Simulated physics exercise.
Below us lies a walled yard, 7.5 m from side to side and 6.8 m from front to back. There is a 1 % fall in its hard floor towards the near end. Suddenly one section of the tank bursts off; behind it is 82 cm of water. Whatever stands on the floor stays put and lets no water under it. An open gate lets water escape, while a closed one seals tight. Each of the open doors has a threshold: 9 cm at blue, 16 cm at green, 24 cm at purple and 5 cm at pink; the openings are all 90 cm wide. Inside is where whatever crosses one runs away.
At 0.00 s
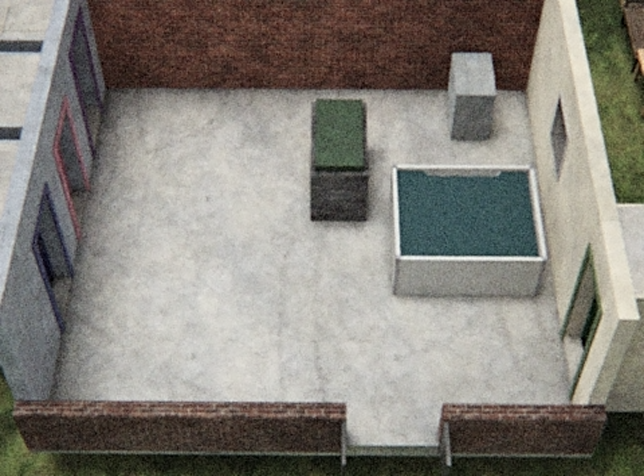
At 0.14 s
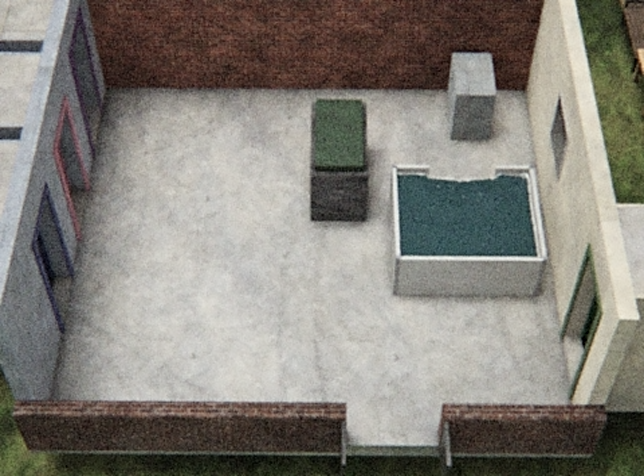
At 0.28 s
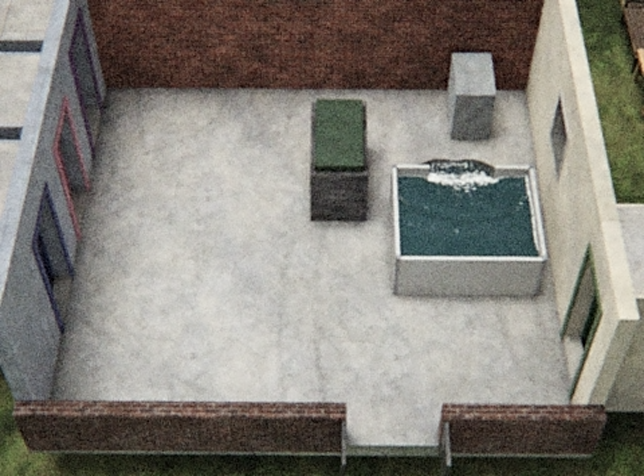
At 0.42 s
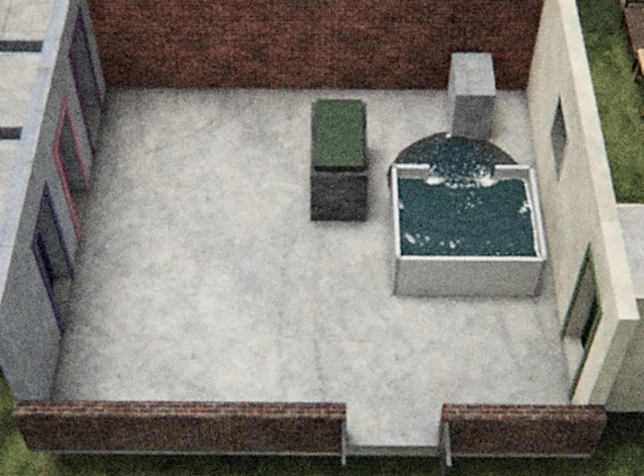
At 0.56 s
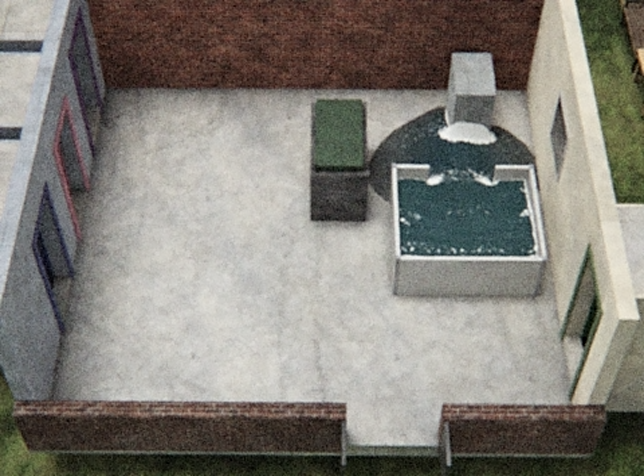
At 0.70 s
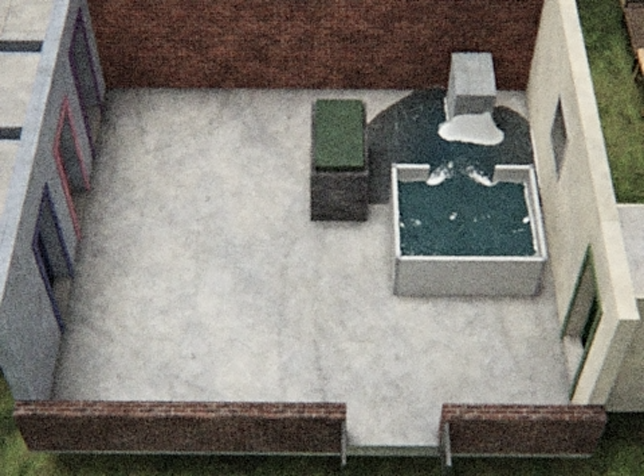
In a walled yard with a pale hard floor, a white-walled tank of dark teal water stands still near two blocks. A section of its far wall gives way, and water pours through the gap, foaming, then fans out behind the tank and breaks white around the grey block.
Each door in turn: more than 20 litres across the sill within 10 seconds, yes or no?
Answers: Blue door, no; green door, no; purple door, no; pink door, yes.
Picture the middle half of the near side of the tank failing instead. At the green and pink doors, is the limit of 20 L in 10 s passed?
Lab note: Vs limit, green door limit exceeded; pink door inside limit.
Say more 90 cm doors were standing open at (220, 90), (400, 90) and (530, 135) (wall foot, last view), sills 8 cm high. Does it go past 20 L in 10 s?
So, in the order given, it's shy of the mark, then beyond the mark, then beyond the mark.
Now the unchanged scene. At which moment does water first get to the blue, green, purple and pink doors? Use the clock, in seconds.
Arrival times: Blue 4.5 seconds, green 3.0 seconds, purple 2.8 seconds, pink 3.4 seconds.
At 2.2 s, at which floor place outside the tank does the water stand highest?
Around (460, 93).
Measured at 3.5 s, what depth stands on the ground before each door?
Door by door in cm, blue shows 0, green shows 4, purple shows 19, pink shows 3.
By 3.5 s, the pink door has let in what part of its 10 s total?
Some 0 in a hundred.
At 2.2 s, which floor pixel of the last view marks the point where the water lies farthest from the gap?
(177, 91).
After 1.4 s water covers 15 % of the floor and is deepest (48 cm) near (465, 146); blue door not reached, green door not reached, purple door not reached, pink door not reached.
After 2.2 s water covers 25 % of the floor and is deepest (44 cm) near (460, 93); blue door not reached, green door not reached, purple door not reached, pink door not reached.
After 3.5 s water covers 40 % of the floor and is deepest (30 cm) near (529, 154); blue door not reached, green door 4 cm at the sill, 0 L in, purple door 19 cm at the sill, 0 L in, pink door 3 cm at the sill, 0 L in.
After 6.0 s water covers 65 % of the floor and is deepest (18 cm) near (370, 153); blue door 6 cm at the sill, 0 L in, green door 4 cm at the sill, 0 L in, purple door 17 cm at the sill, 0 L in, pink door 9 cm at the sill, 29 L in.
After 10.0 s water covers 90 % of the floor and is deepest (16 cm) near (46, 427); blue door 5 cm at the sill, 0 L in, green door 2 cm at the sill, 0 L in, purple door 8 cm at the sill, 0 L in, pink door 6 cm at the sill, 55 L in.
